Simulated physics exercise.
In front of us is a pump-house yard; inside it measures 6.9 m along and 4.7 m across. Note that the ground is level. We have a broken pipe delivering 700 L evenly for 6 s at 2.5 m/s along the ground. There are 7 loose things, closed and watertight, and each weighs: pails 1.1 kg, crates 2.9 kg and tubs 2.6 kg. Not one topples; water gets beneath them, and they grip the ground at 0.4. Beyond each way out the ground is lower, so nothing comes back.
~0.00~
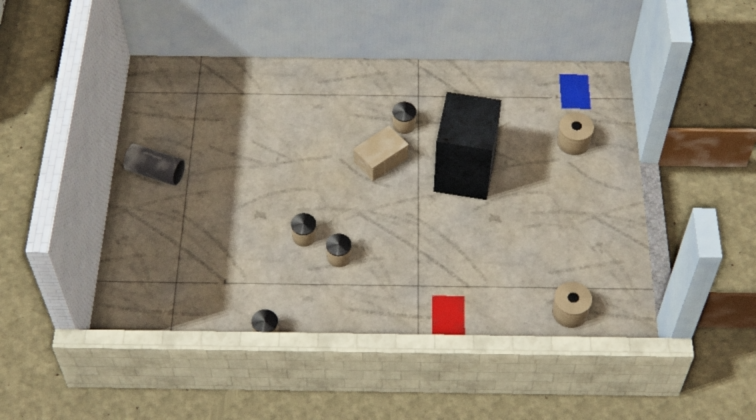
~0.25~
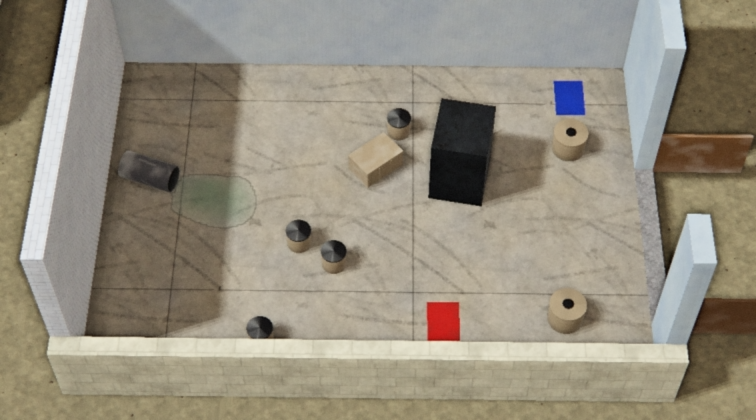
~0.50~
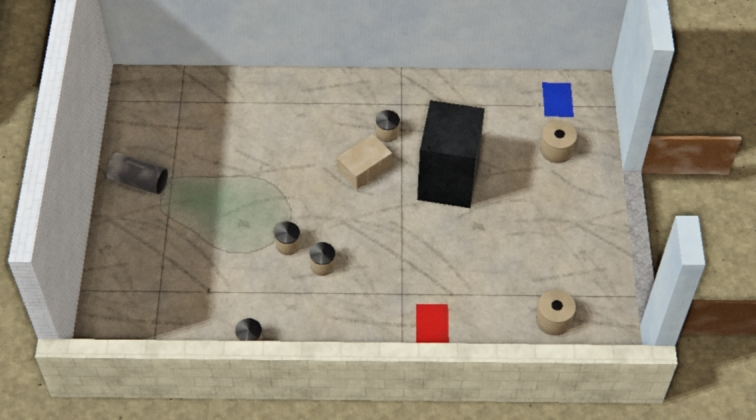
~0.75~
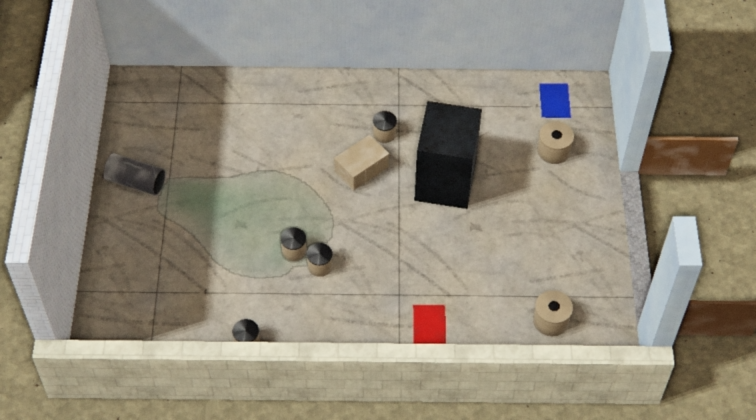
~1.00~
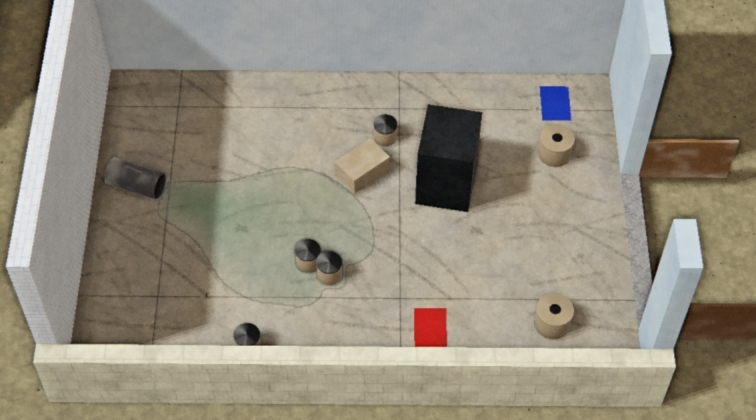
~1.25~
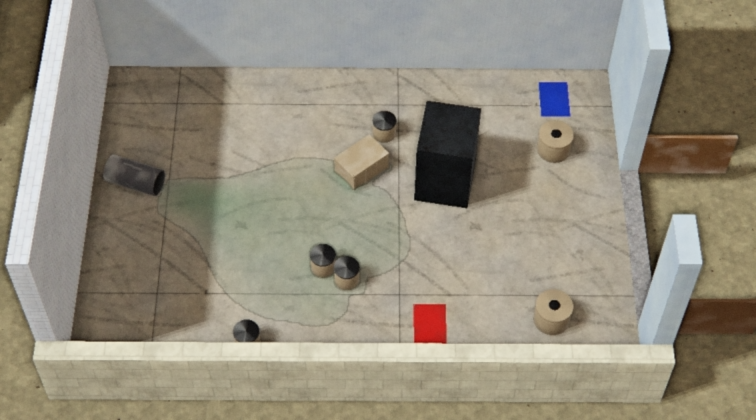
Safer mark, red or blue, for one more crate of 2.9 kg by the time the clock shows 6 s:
Mark blue.
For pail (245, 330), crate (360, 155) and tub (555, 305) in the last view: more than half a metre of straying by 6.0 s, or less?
Going one by one: Within it, beyond it, beyond it.
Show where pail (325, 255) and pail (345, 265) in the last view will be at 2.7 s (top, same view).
First near (453, 331), second near (479, 338).
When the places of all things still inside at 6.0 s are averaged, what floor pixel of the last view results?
Mean floor pixel: About (463, 214).
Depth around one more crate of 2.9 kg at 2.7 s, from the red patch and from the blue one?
About 2 cm and 0 cm.
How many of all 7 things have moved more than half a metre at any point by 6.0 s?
It works out to 5.
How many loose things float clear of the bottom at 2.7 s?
Count: 2.
After 1.8 s on red it would be 0 cm off in 0 cm of water; on blue it would be 0 cm off in 0 cm of water.
After 2.7 s on red it would be 51 cm off in 2 cm of water; on blue it would be 0 cm off in 0 cm of water.
After 4.2 s on red it would be 173 cm off in 4 cm of water; on blue it would be 0 cm off in 0 cm of water.
After 6.0 s on red it would be 203 cm off in 8 cm of water; on blue it would be 0 cm off in 0 cm of water.
